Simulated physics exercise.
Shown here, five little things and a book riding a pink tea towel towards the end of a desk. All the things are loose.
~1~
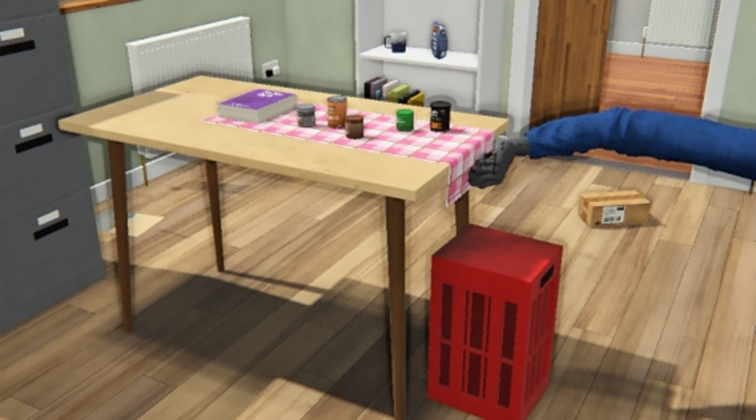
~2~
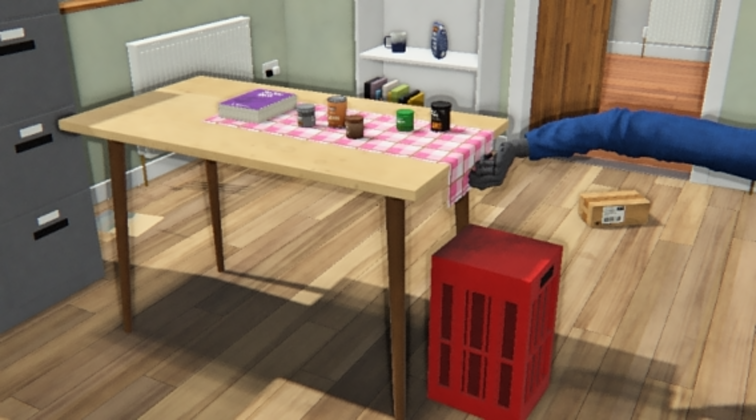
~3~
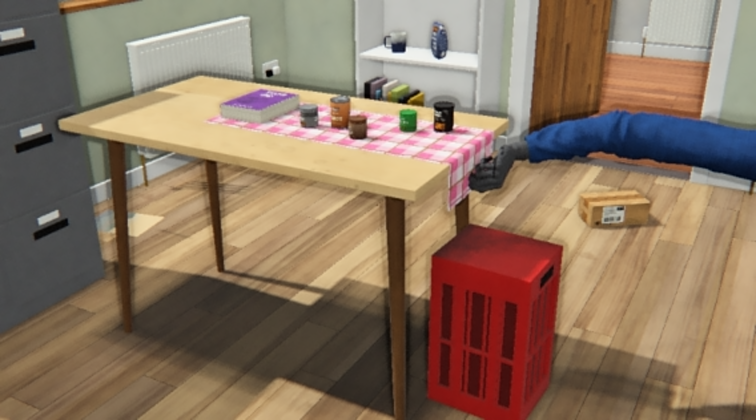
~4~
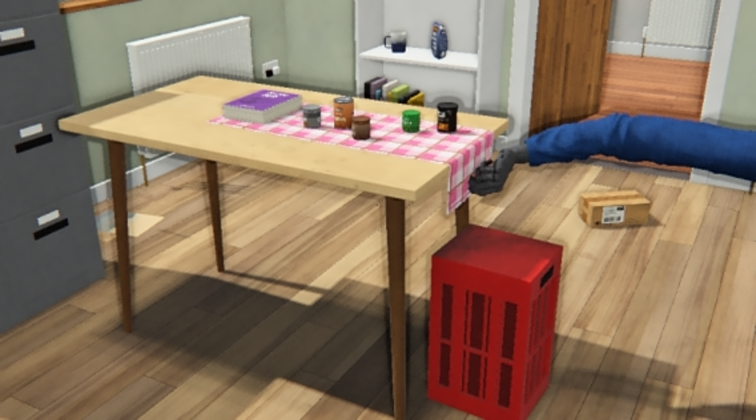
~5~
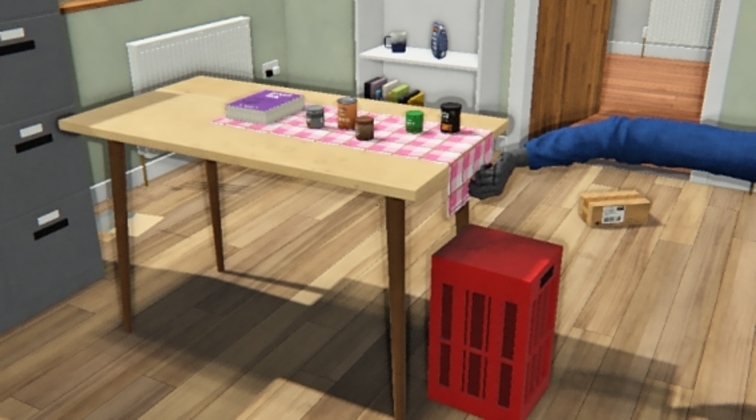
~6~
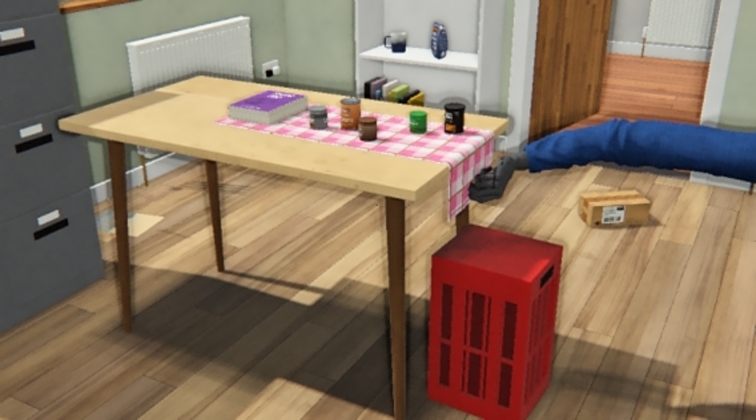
A pink and white checked cloth slides slowly towards the right end of a pale wooden table, seen from slightly above by a still camera in a room with a plank floor. On it sit a purple book and grey, orange, brown, green and black pots, with a red crate below. A dark hand on a blue arm draws the hem down, and everything shifts slightly right.
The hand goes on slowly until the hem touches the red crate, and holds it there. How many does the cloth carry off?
It carries off one.
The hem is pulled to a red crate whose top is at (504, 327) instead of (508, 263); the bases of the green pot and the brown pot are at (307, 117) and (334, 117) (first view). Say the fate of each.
The green pot does not fall; the brown pot stays on.
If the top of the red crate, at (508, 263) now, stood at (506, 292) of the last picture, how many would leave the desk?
Then 2.
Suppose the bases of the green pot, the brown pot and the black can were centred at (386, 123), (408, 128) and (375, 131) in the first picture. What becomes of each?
The green pot does not fall; the brown pot stays on; the black can does not fall.
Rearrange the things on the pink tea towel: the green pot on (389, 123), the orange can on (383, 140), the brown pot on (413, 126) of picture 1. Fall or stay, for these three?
The green pot remains up, the orange can keeps its place on top, the brown pot stays on.
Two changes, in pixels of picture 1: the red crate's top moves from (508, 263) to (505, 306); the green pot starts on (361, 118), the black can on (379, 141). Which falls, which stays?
The green pot does not fall; the black can comes down.
A little later, hem near (470, 218); all still up.
Next, hem on the crate; black can gone.
When it is over, hem on the crate; black can gone. The answer is one.
